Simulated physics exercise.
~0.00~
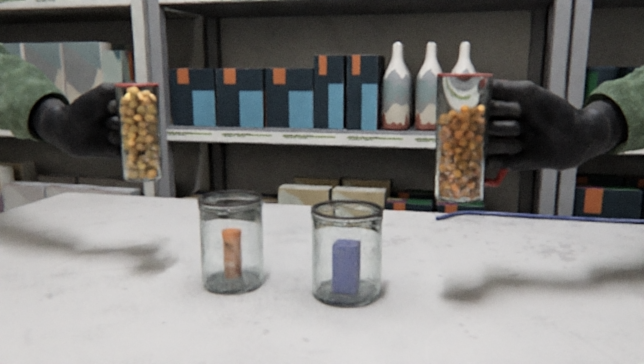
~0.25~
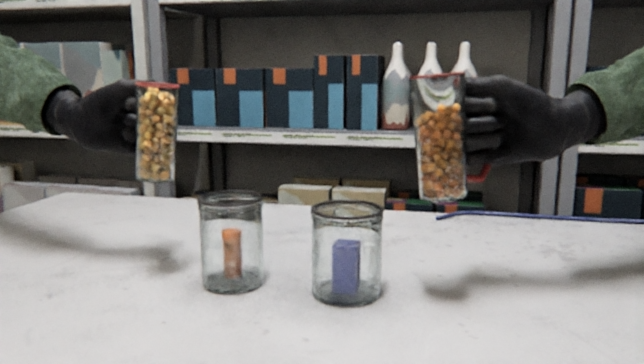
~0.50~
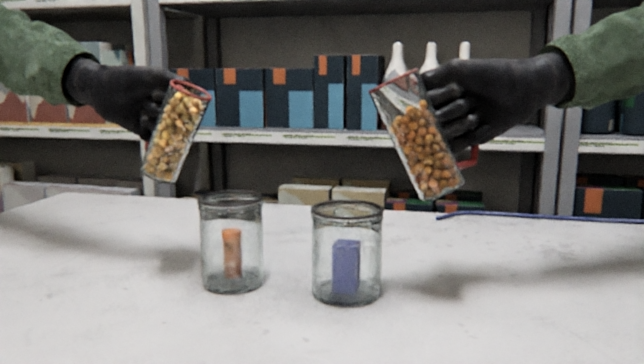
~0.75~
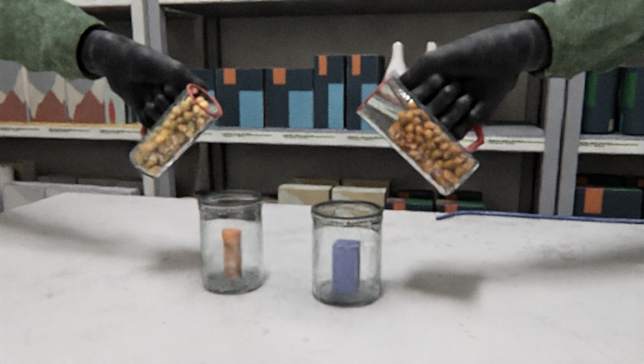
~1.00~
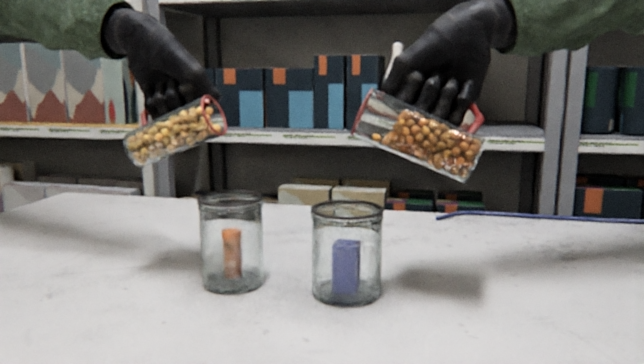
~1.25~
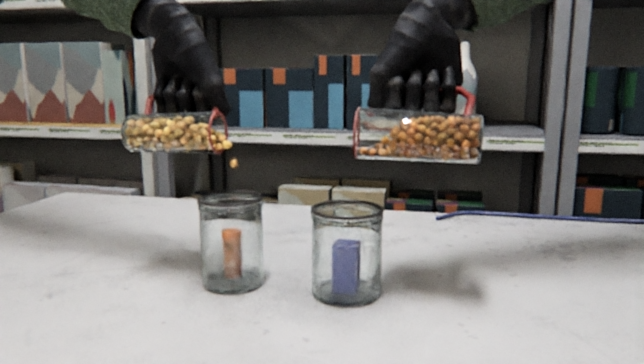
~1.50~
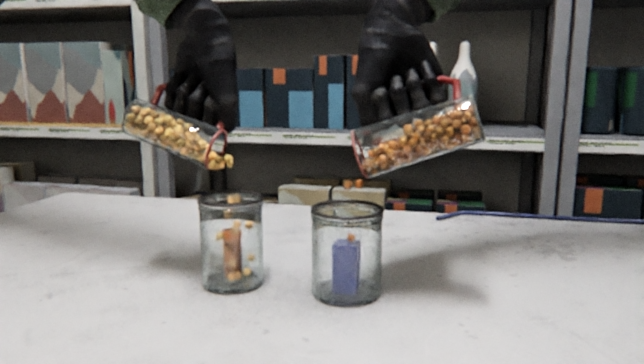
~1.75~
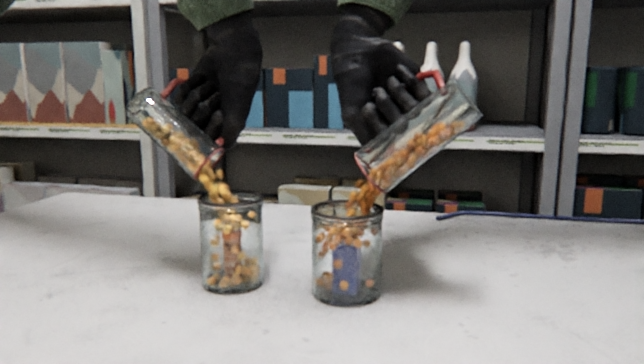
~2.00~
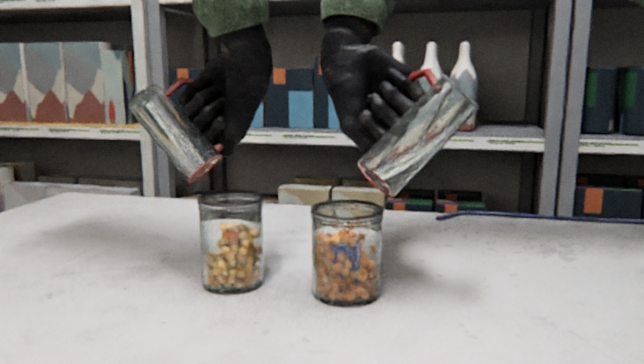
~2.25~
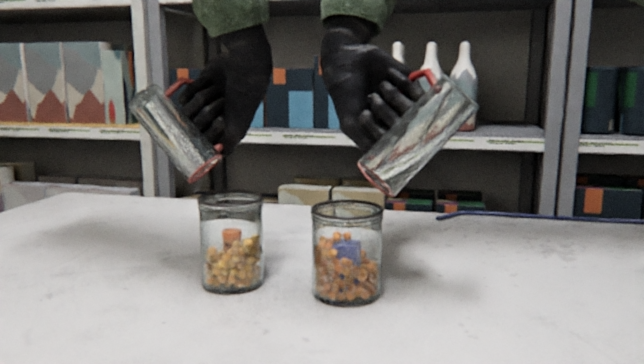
Two black-gloved hands tipped clear cups of yellow and orange-brown kernels over two glass jars, the left starting to spill first, until both cups were empty and the orange block and the purple block still poked out above the fill.
